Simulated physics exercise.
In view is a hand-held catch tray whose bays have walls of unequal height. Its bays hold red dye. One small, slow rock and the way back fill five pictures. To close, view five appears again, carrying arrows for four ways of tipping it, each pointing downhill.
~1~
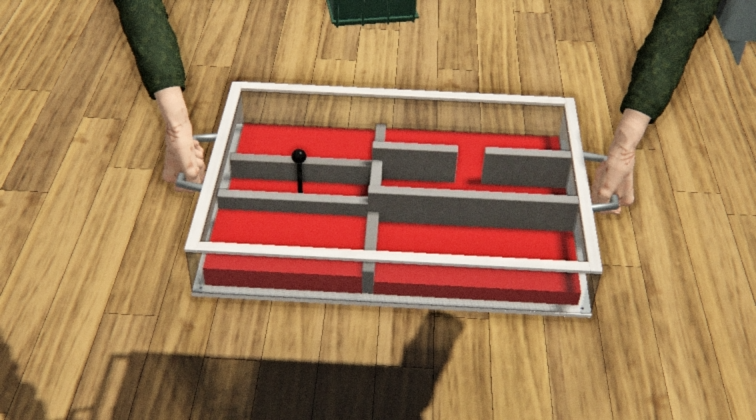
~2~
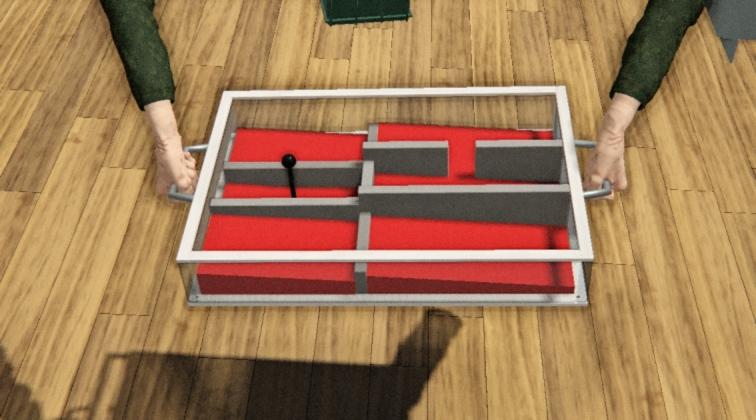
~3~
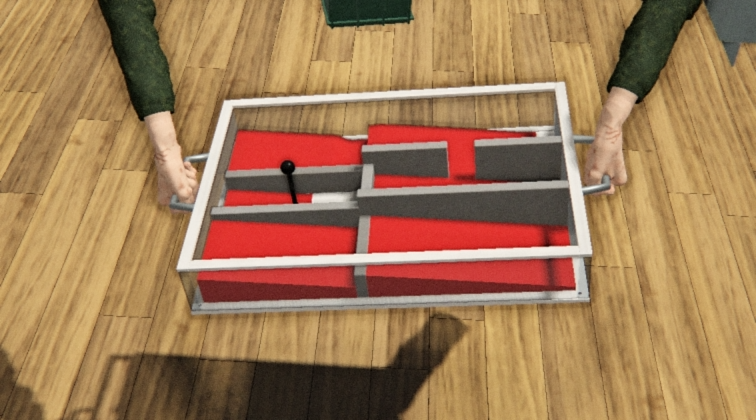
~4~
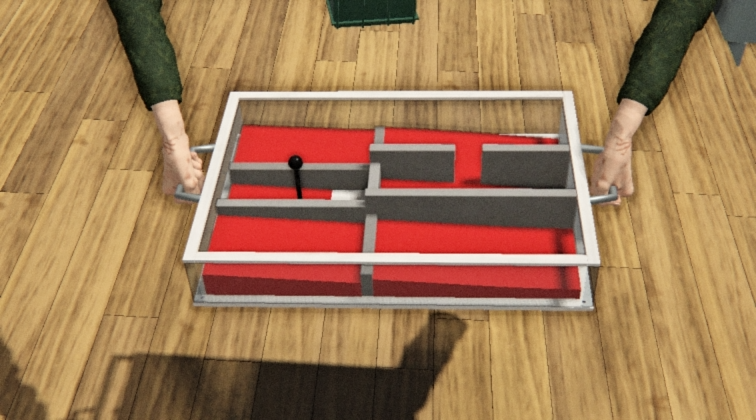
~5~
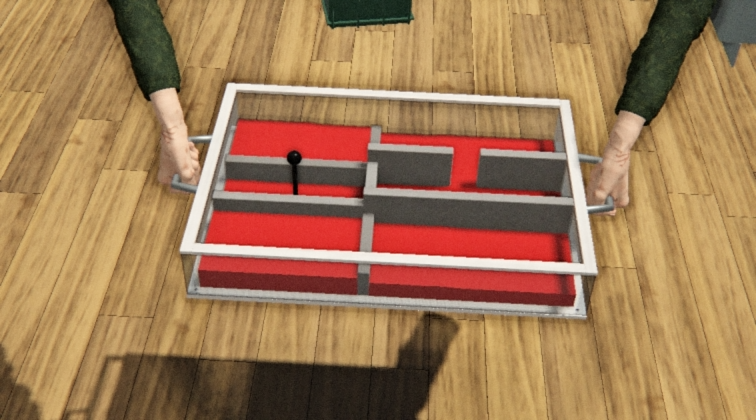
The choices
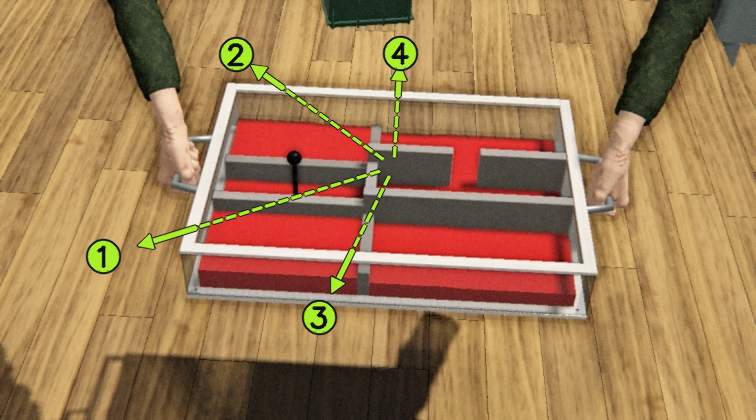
Two hands tilt a clear tray of red dye slightly left, then level it again.
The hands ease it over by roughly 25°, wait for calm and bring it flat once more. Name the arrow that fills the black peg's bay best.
The best arrow is 3.
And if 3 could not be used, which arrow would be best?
That would be 1.
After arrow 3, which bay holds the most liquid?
The front left bay.
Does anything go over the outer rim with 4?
No.
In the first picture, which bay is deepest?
It is the front left one.
On the marked copy, 1 ends at (143, 244); 2 ends at (255, 68); 3 ends at (334, 288); 4 ends at (399, 70).
With 1, about 11 % of the liquid ends in the peg's bay; about 41 % goes over the rim.
With 2, about 6 % of the liquid ends in the peg's bay; about 41 % goes over the rim.
With 3, about 17 % of the liquid ends in the peg's bay; almost none goes over the rim.
With 4, about 3 % of the liquid ends in the peg's bay; nothing spills.
